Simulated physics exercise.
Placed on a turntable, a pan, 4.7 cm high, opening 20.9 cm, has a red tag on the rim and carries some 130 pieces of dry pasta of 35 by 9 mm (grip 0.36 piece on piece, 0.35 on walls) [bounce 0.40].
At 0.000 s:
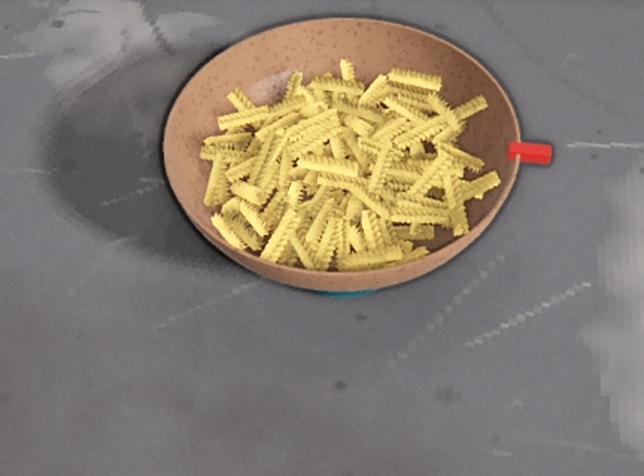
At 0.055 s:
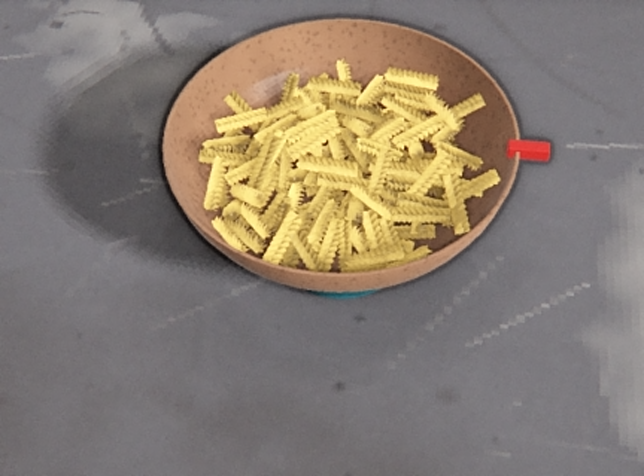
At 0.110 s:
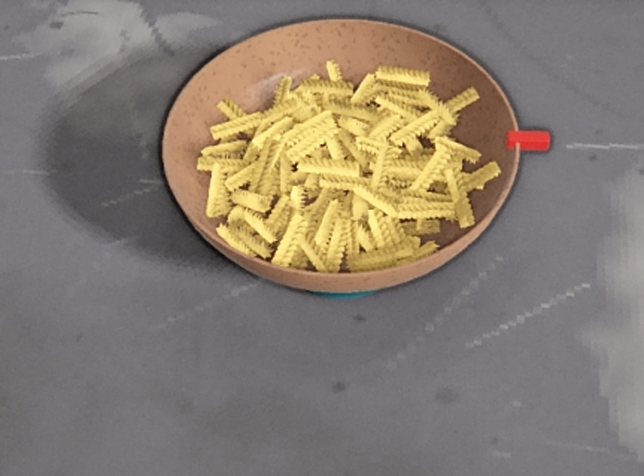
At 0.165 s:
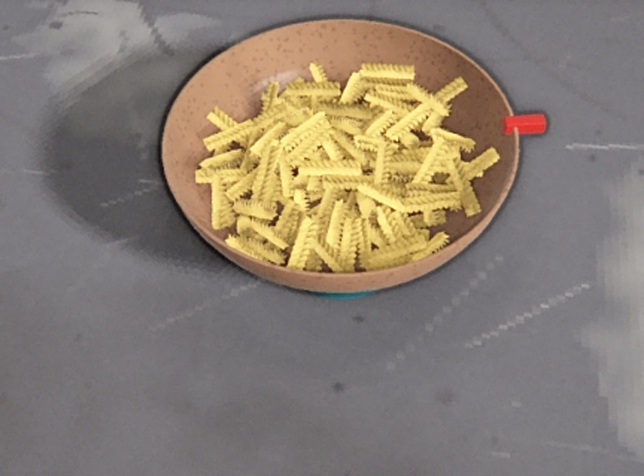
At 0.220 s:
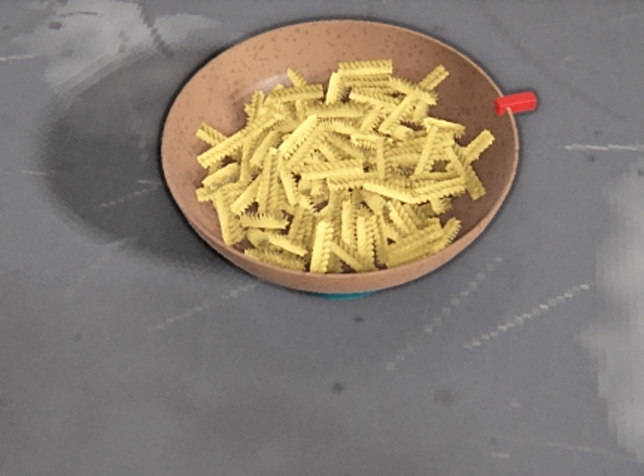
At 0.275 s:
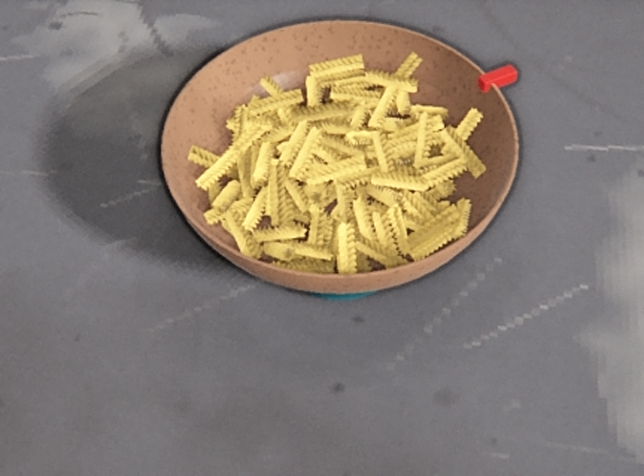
The clip opens on a speckled, brownish pan heaped with short, ridged yellow pasta, a red tag at the right of its rim, on a scuffed grey surface. The pan barely turns at first, then rotates counterclockwise in place faster, carrying the pasta around and the tag toward the upper right.
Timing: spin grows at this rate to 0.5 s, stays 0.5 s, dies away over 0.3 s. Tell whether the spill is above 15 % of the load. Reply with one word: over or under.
Under.
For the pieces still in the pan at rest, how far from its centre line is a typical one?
5.5 cm, roughly.
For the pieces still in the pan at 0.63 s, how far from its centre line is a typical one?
It comes to around 6.0 cm.
After 0.63 s, pan 100 %; middle of the pieces not yet landed near (337, 174).
After 0.92 s, pan 100 %; middle of the pieces not yet landed near (345, 168).
Then, at 1.19 s, pan 100 %; middle of the pieces not yet landed near (336, 166).
After 1.45 s, pan 100 %; middle of the pieces not yet landed near (335, 167).
By 1.7 s all is still; pan 100 %.
